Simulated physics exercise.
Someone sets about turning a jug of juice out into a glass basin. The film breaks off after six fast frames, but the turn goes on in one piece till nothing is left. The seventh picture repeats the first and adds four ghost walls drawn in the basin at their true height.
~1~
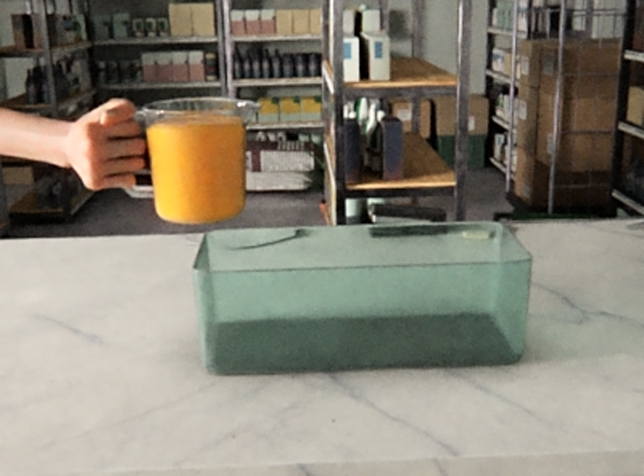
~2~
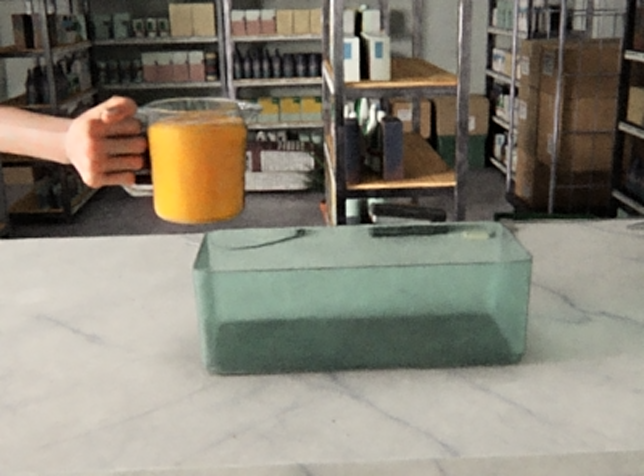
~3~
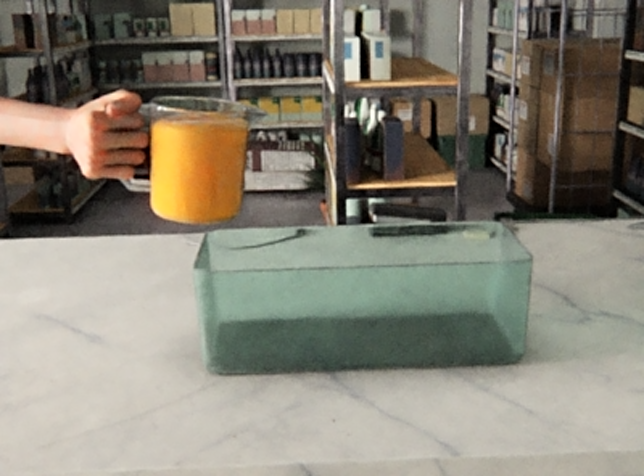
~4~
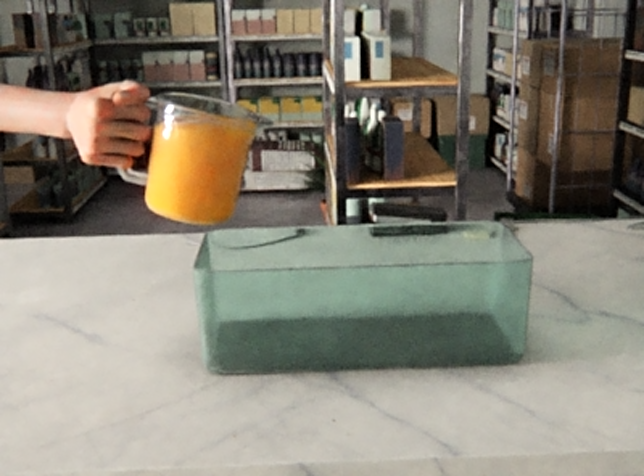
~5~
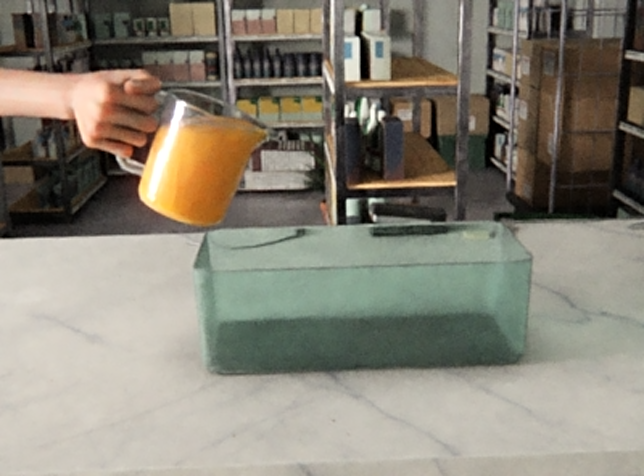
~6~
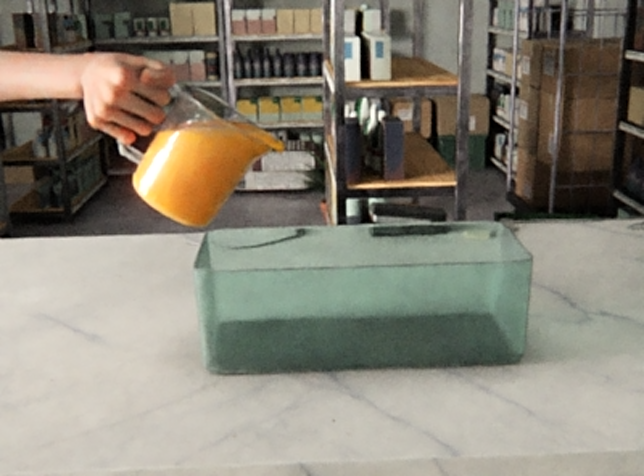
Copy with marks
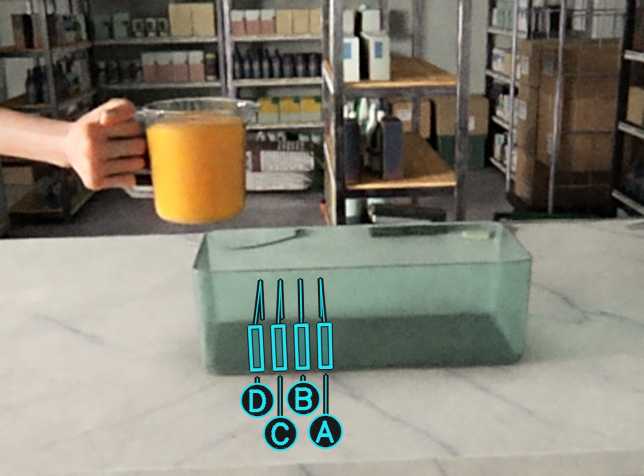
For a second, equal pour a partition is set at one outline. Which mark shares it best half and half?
The answer is slot A.
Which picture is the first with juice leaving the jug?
Picture 6.
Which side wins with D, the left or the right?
The right side.
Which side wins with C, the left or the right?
The right one.
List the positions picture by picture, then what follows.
In the first picture, upright, lip at (261, 106); basin from (203, 371) to (523, 359); nothing has left yet.
In the second picture, upright, lip at (262, 108); nothing has left yet.
In the third picture, tipped about 6°, lip at (267, 113); nothing has left yet.
In the fourth picture, tipped about 14°, lip at (273, 123); nothing has left yet.
In the fifth picture, tipped about 24°, lip at (278, 136); nothing has left yet.
In the sixth picture, tipped about 35°, lip at (281, 151); juice is over the lip, down to (281, 151).
On the marked copy, A at (325, 375); B at (303, 376); C at (280, 377); D at (257, 378).
With A, about 52 % ends left of the wall and 48 % right of it.
With B, about 13 % ends left of the wall and 86 % right of it.
With C, about 3 % ends left of the wall and 96 % right of it.
With D, about 2 % ends left of the wall and 98 % right of it.
